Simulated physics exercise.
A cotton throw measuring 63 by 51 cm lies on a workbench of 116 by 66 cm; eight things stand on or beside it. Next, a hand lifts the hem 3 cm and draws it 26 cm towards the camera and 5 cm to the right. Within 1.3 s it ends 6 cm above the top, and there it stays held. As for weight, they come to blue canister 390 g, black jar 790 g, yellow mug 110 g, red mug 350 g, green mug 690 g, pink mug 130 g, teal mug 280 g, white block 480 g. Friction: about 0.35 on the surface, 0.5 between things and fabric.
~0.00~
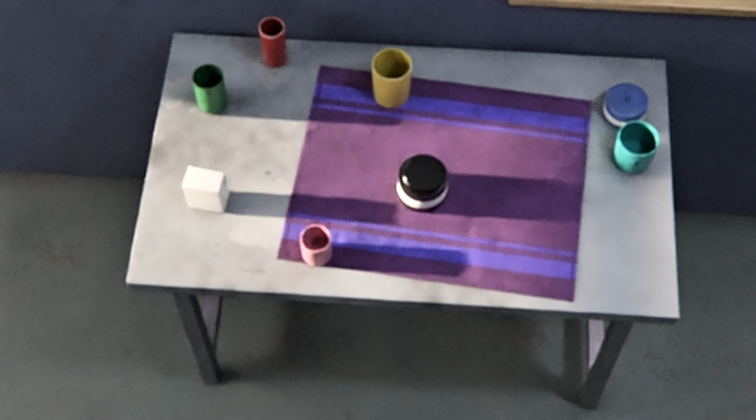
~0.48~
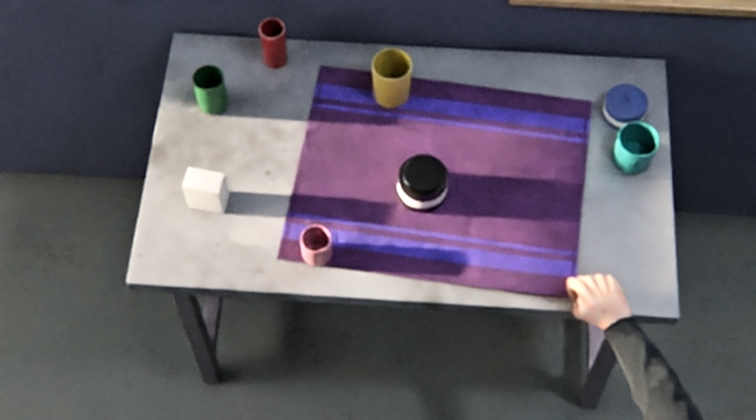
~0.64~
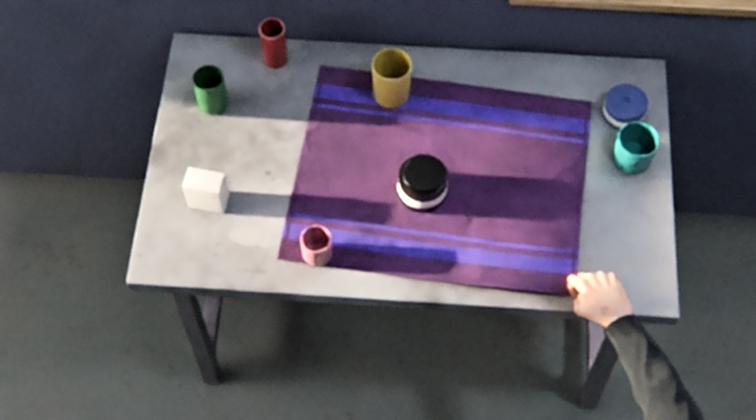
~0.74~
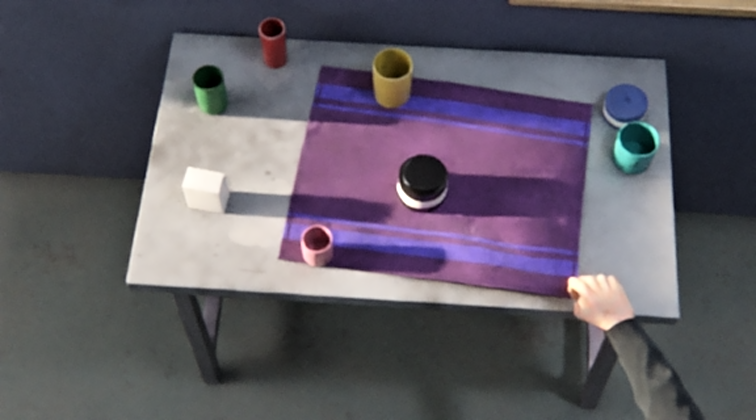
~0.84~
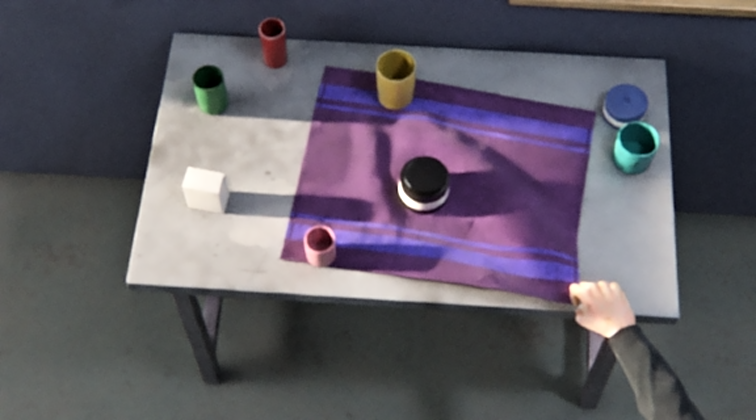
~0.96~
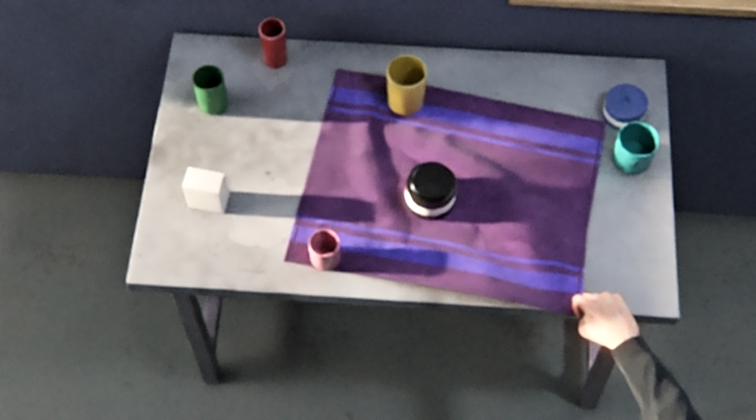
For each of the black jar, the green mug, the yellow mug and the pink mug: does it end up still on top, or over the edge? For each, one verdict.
My guess is the black jar ends up on the surface. My guess is the green mug ends up on the surface. My guess is the yellow mug ends up on the surface. My guess is the pink mug ends up off the surface.
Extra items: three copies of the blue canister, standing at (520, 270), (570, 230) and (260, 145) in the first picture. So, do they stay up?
First leaves the top, second leaves the top, third keeps its place.
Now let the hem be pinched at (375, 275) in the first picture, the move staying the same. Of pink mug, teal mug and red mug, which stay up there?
Note - pink mug: Off the top; teal mug: Still on top; red mug: Still on top.
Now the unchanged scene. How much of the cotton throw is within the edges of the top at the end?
Near 70 in a hundred.
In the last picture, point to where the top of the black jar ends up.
(489, 253).
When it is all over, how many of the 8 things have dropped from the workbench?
Counted result: 1.
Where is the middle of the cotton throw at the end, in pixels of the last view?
Centre in the last view: Approx. (505, 258).
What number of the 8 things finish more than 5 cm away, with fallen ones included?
The answer is 3 of them.
At 1.2 s, 95 % of the cotton throw is still over the top; yellow mug 11 cm off its start, black jar 8 cm off its start, pink mug 6 cm off its start.
At 1.4 s, 85 % of the cotton throw is still over the top; yellow mug 19 cm off its start, black jar 15 cm off its start, pink mug 10 cm off its start.
At 1.7 s, 75 % of the cotton throw is still over the top; yellow mug 25 cm off its start at (481, 125), black jar 20 cm off its start at (481, 241), pink mug 15 cm off its start at (356, 306).
At 1.9 s, 70 % of the cotton throw is still over the top; yellow mug 27 cm off its start, pink mug over the edge, black jar 23 cm off its start.
At 3.5 s, 70 % of the cotton throw is still over the top; yellow mug 28 cm off its start at (489, 136), pink mug over the edge, black jar 23 cm off its start at (489, 253), green mug 0 cm off its start at (208, 77).
